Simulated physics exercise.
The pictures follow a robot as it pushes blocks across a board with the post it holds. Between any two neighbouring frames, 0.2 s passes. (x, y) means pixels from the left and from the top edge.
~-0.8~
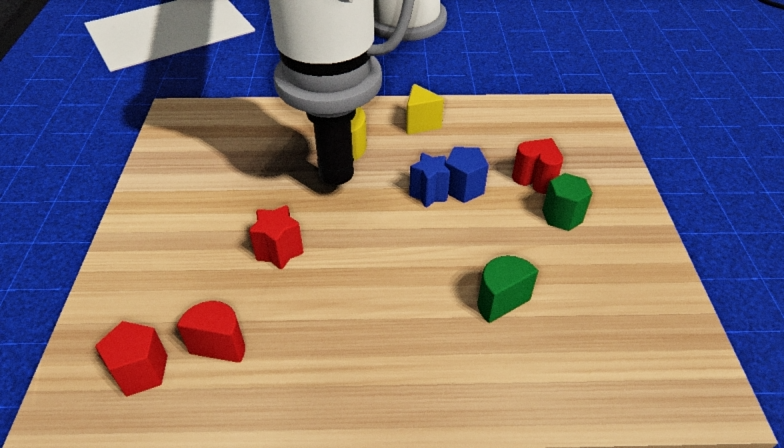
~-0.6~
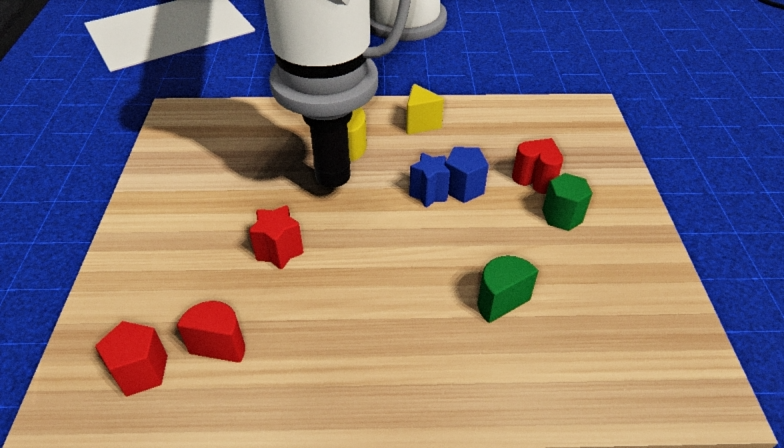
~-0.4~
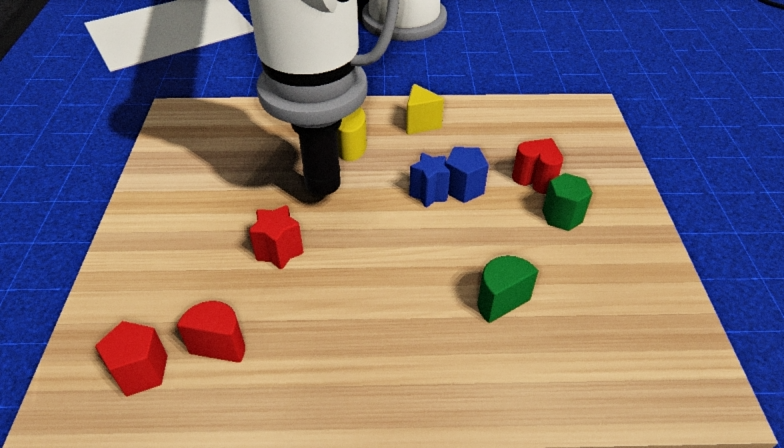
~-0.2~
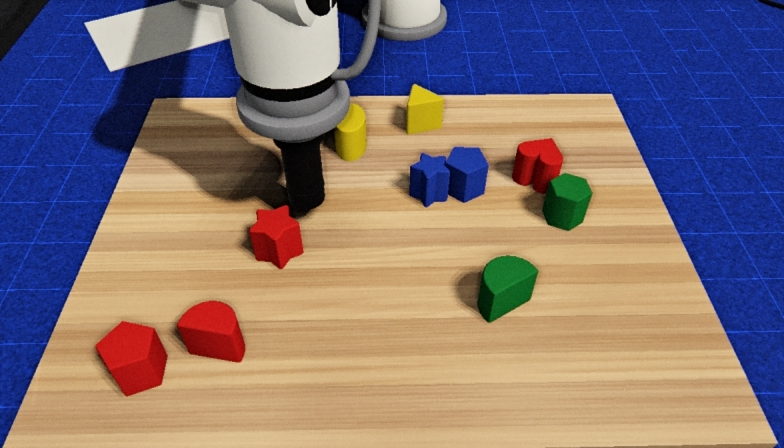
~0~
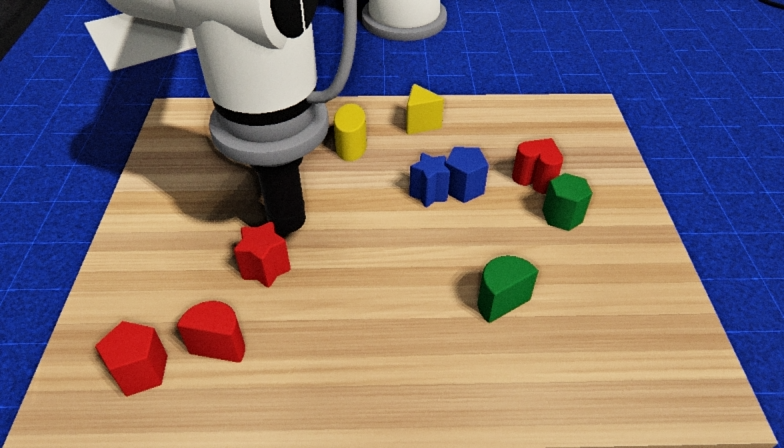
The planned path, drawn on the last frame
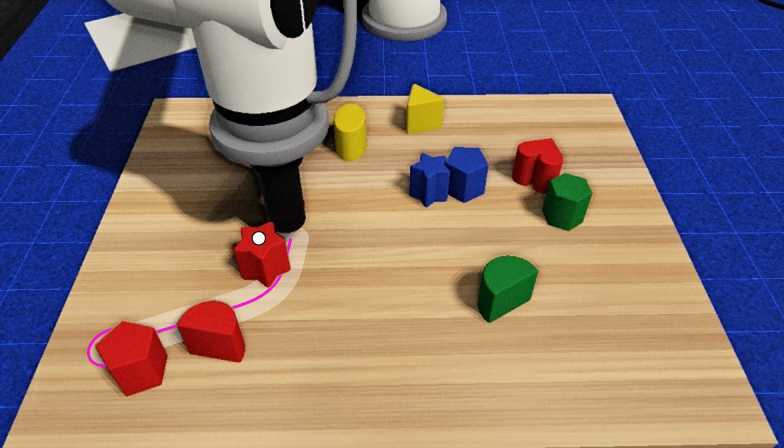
On a wooden board, a robot arm moves down-left and pushes the red star slightly down-left.
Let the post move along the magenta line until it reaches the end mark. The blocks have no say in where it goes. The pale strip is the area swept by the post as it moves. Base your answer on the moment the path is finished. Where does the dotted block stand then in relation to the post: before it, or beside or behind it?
Still in front.
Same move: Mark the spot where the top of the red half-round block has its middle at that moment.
Around (182, 340).
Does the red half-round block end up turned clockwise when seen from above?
I believe not.
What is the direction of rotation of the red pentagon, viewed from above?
Rotation: Counter-clockwise.
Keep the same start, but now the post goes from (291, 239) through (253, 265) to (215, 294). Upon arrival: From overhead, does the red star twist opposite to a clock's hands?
Answer: Yes.
Path on the board, from (291, 239) through (266, 292) and (193, 321) to (111, 347); the dot is on the red star.
The first path, step by step. One third of the way, post (262, 275); red star (214, 282), turned 50° clockwise.
Two thirds of the way, post (184, 303); red pentagon (107, 350), turned 30° anticlockwise; red half-round block (182, 340), turned 45° anticlockwise; red star (137, 310), turned 70° clockwise.
At the end, post (100, 329); red pentagon (63, 375), turned 105° anticlockwise; red half-round block (182, 340), turned 45° anticlockwise; red star (47, 334), turned 80° clockwise.
